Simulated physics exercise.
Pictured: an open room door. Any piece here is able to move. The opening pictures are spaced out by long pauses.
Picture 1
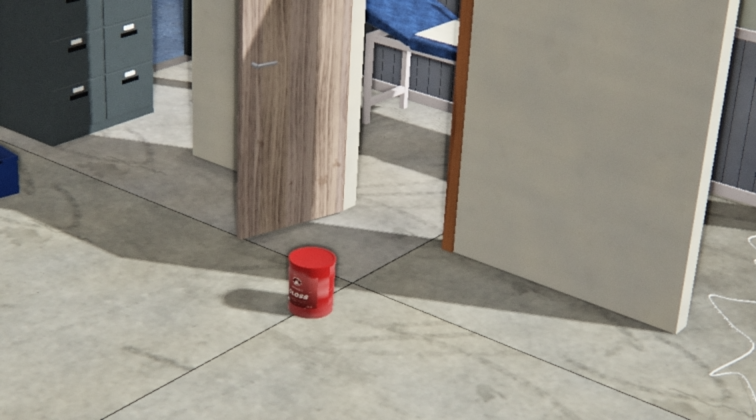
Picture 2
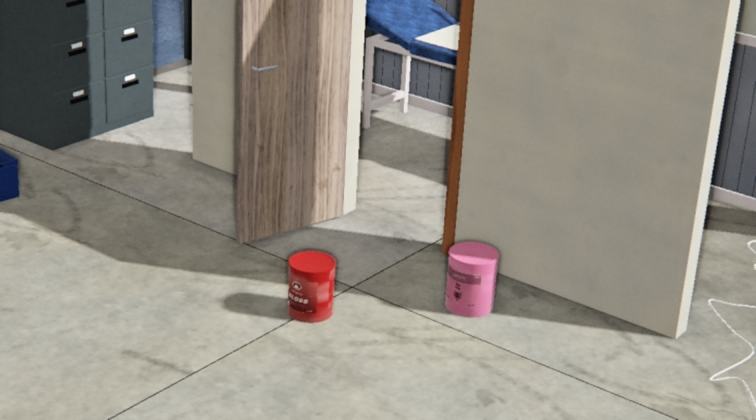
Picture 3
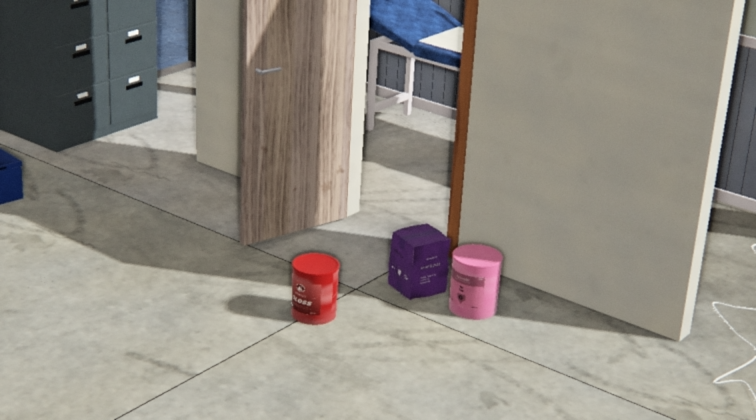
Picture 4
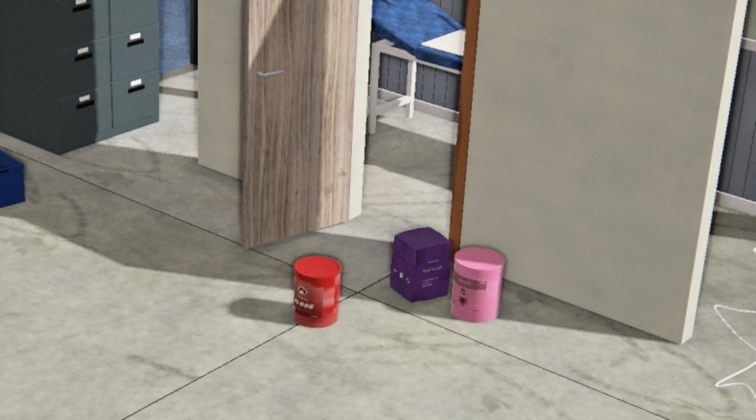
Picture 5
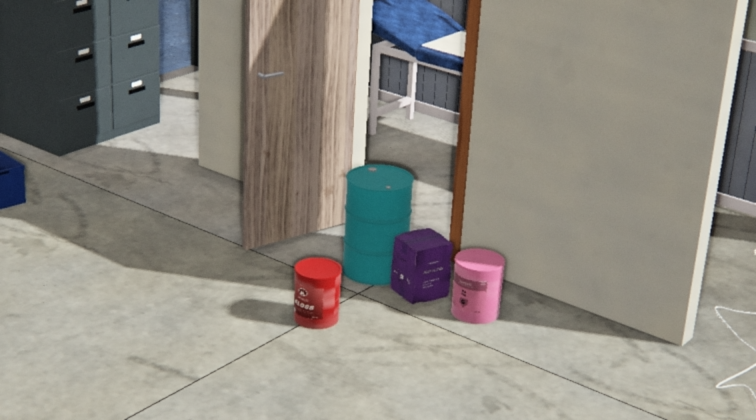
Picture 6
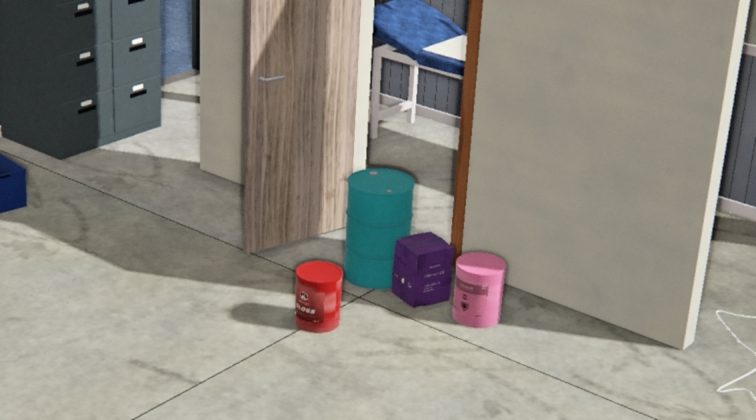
A pink pail appeared to the right of a red one near a wide-open door, then a purple box showed up between them, and lastly a turquoise drum appeared behind; the door stayed still.
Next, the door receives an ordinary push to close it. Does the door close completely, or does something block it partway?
So the door never meets the frame after all.
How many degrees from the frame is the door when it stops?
Roughly 55°.
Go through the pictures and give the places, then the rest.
In the first picture, door wide open and still; red pail (311, 283).
In the second picture, door wide open and still; pink pail (472, 280); red pail (311, 287).
In the third picture, door wide open and still; purple box (419, 262); pink pail (475, 282).
In the fourth picture, door wide open and still; red pail (317, 292); purple box (421, 265).
In the fifth picture, door wide open and still; pink pail (478, 286); red pail (317, 294).
In the sixth picture, door wide open and still; turquoise drum (379, 228); purple box (422, 270).
Then, 0.60 s on from there, door 85° open.
Then, 0.90 s on from there, door 66° open.
In the end, door 55° open; all 4 unmoved. At the end, from the last picture's camera, turquoise drum near (379, 228).
